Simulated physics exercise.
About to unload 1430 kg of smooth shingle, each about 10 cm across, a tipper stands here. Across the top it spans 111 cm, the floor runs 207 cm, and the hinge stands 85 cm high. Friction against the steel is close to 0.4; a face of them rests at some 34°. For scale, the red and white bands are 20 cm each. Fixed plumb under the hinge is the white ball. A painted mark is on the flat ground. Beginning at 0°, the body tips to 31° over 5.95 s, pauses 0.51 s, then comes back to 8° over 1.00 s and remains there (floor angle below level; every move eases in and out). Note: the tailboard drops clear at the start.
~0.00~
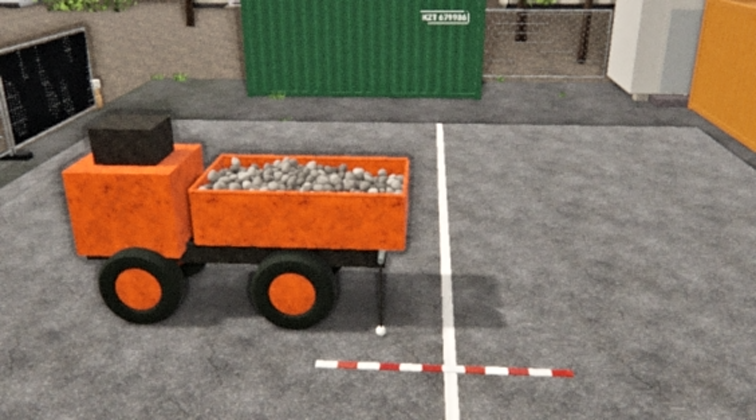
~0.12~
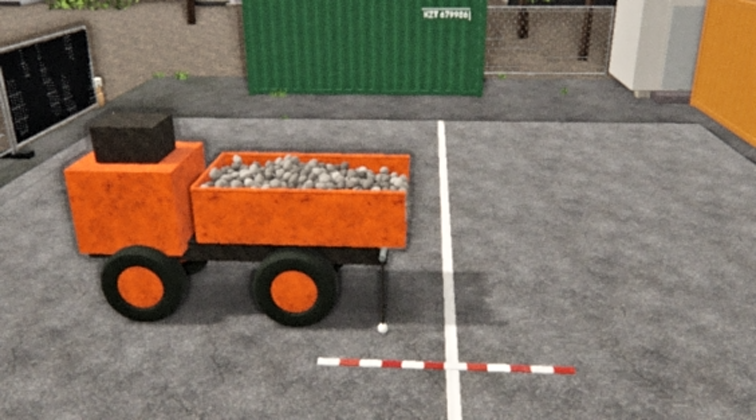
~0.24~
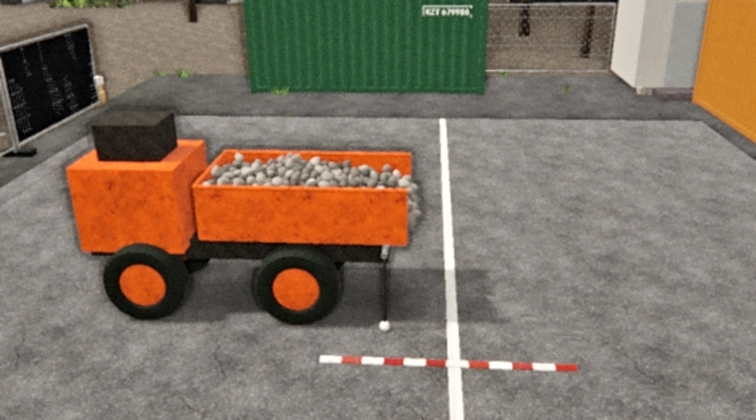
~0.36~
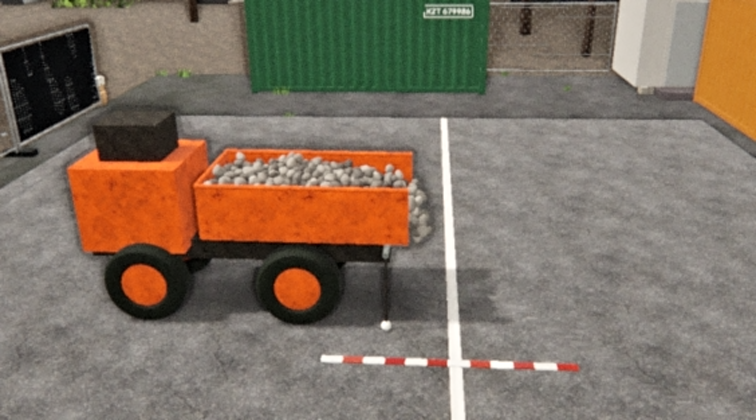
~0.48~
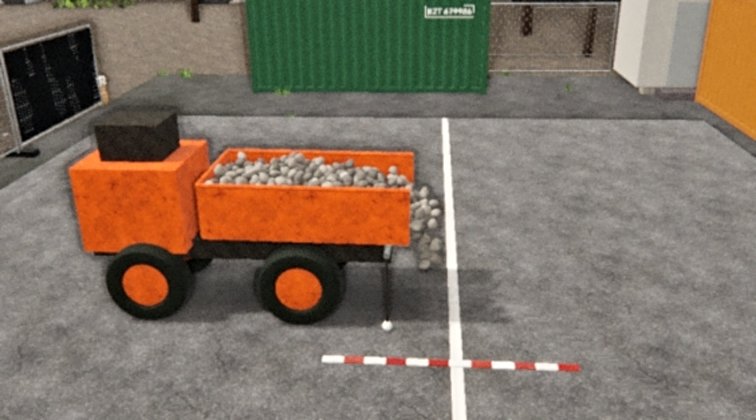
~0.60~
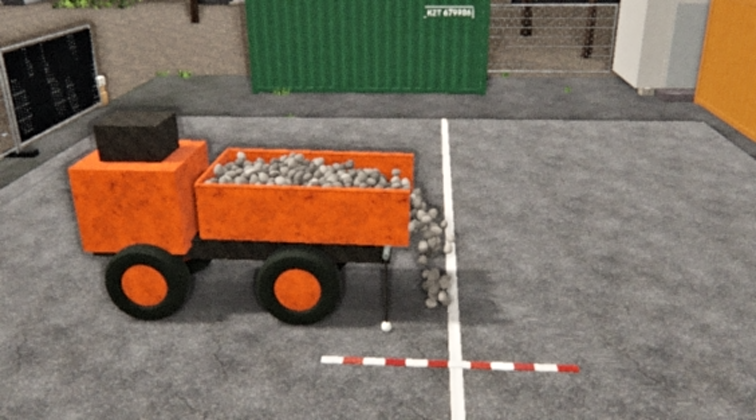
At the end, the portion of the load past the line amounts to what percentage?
It amounts to roughly 70 per cent.
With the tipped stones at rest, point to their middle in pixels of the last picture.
Roughly at (476, 291).
After 4.5 s the floor is at 26°; 31 % in the body, 33 % short of the line, 37 % past the line; the foremost stones are at (583, 305).
After 6.1 s the floor is at 31°; 0 % in the body, 31 % short of the line, 69 % past the line; the foremost stones are at (603, 306).
After 7.9 s the floor is at 8°; 0 % in the body, 31 % short of the line, 69 % past the line; the foremost stones are at (603, 306).
After 11.0 s the floor is at 8°; 0 % in the body, 31 % short of the line, 69 % past the line; the foremost stones are at (603, 306).
